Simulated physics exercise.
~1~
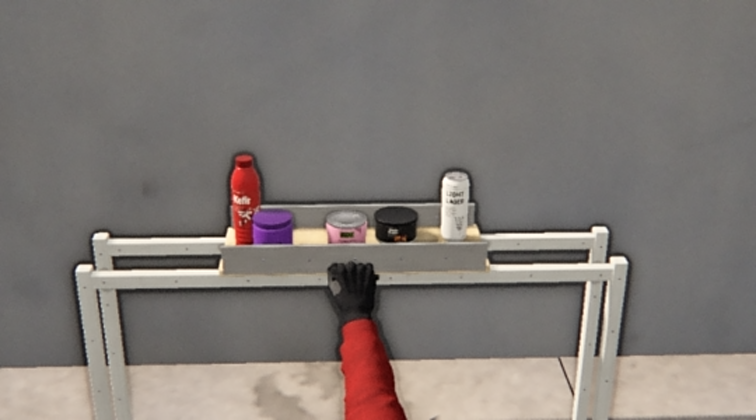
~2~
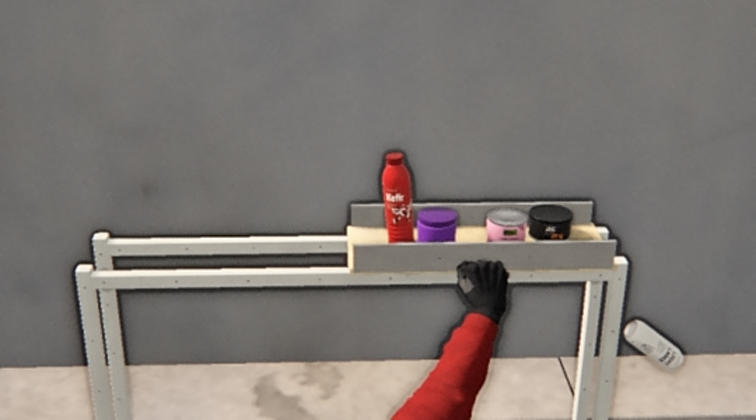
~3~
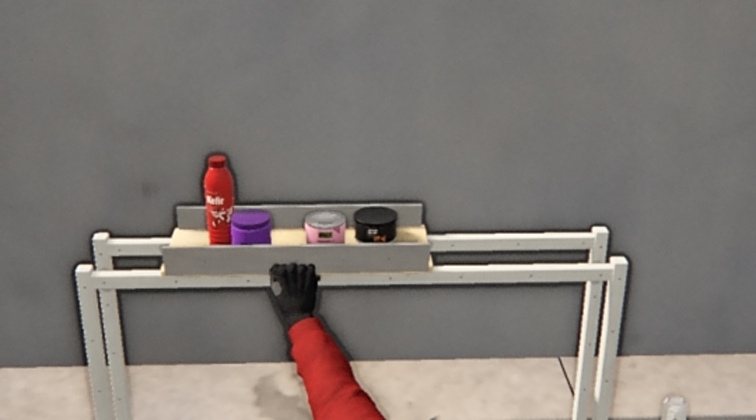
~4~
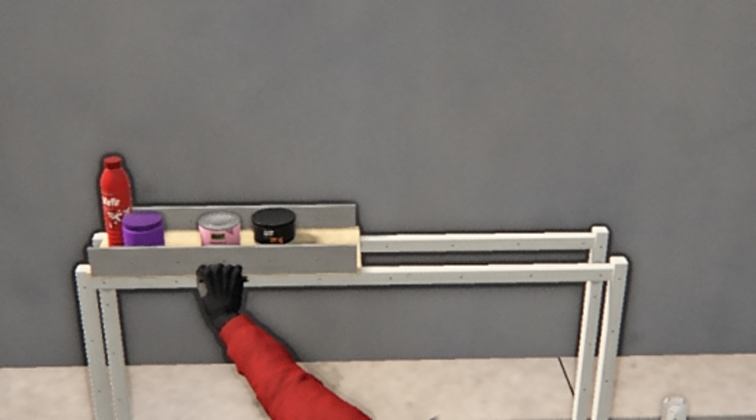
A black-gloved hand slid a tray of containers to the right along a white frame, and the white can at its right end fell off, then the hand moved the tray back to the far left with the red bottle and three tubs still on it.
